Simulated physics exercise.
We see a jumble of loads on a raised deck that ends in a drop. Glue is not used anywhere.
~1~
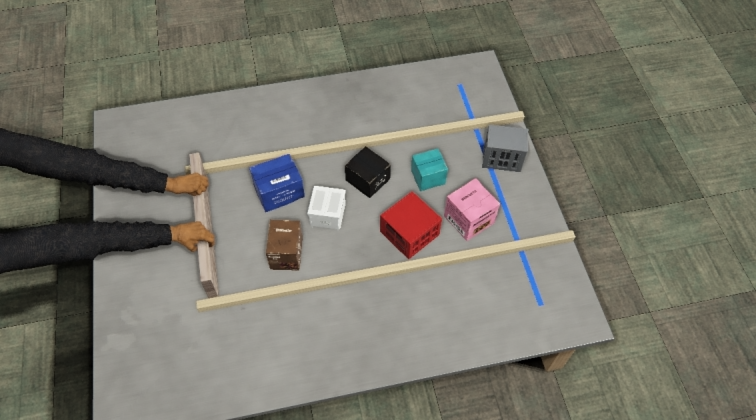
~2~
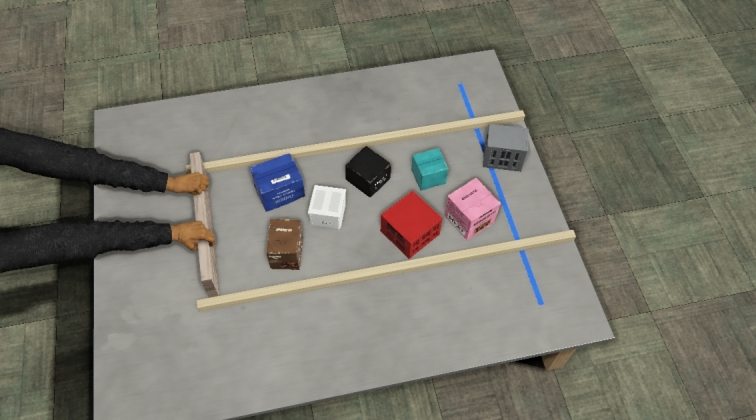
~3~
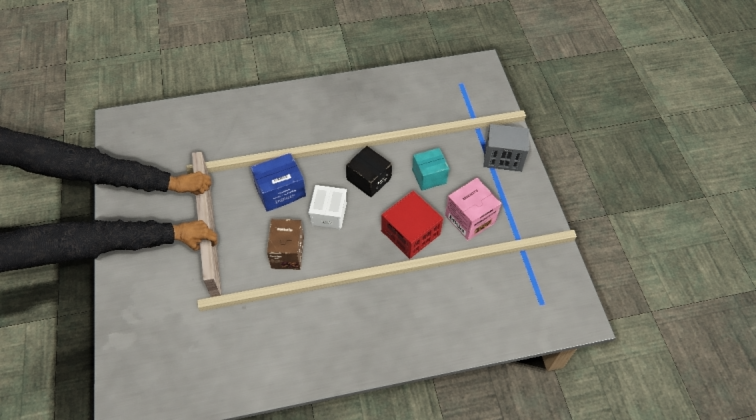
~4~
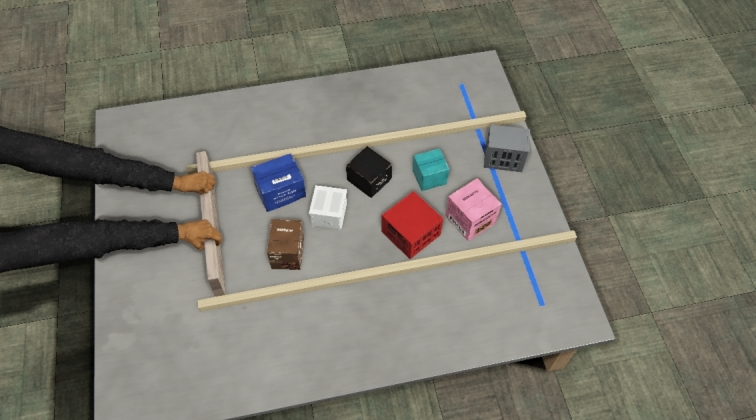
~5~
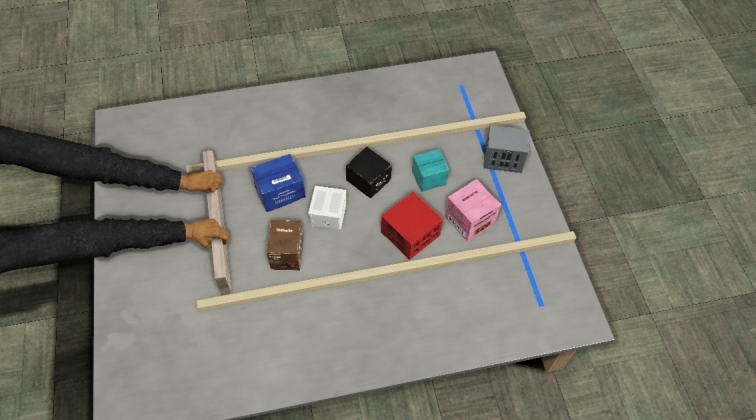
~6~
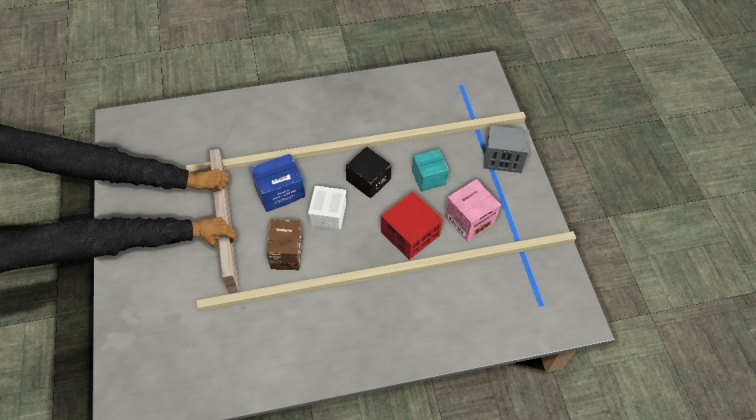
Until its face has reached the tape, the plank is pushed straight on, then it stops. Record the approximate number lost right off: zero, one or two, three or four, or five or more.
Number lost: Three or four.
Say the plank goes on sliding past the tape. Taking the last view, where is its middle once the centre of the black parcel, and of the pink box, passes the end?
First one: Around (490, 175). Other one: Around (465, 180).
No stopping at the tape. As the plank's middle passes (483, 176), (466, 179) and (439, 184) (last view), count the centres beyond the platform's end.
Respectively, 3, 3 and 1.
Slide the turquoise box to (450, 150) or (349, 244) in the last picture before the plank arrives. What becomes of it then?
Note, in order: Drops; ends up still on.
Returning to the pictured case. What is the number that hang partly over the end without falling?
The figure is 2.
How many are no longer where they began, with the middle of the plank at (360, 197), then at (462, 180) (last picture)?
6 by the first point, 8 by the second.
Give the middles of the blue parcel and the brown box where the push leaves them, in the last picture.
Blue parcel at (511, 146), brown box at (526, 205).
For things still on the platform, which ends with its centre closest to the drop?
It would be the red crate.
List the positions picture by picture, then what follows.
In the first frame, grey crate (505, 149); pink box (471, 210); turquoise box (429, 170); plank (204, 224); tape (496, 184).
In the second frame, pink box (472, 209); blue parcel (278, 182).
In the third frame, turquoise box (430, 169); red crate (412, 225).
In the fourth frame, grey crate (506, 149); white tote (329, 208).
In the fifth frame, pink box (472, 211); black parcel (369, 173).
In the sixth frame, grey crate (506, 150); pink box (472, 211); turquoise box (430, 171); plank (224, 220); tape (497, 185).
A little later, none off yet; grey crate at rest near (506, 150); pink box at rest near (472, 211); turquoise box at rest near (430, 171).
Next, none off yet; grey crate shifted a little near (526, 142); pink box shifted about its own width near (509, 210); turquoise box shifted well along near (496, 160).
When it is over, the number that fall off is three or four; down, black parcel, turquoise box, pink box and grey crate.
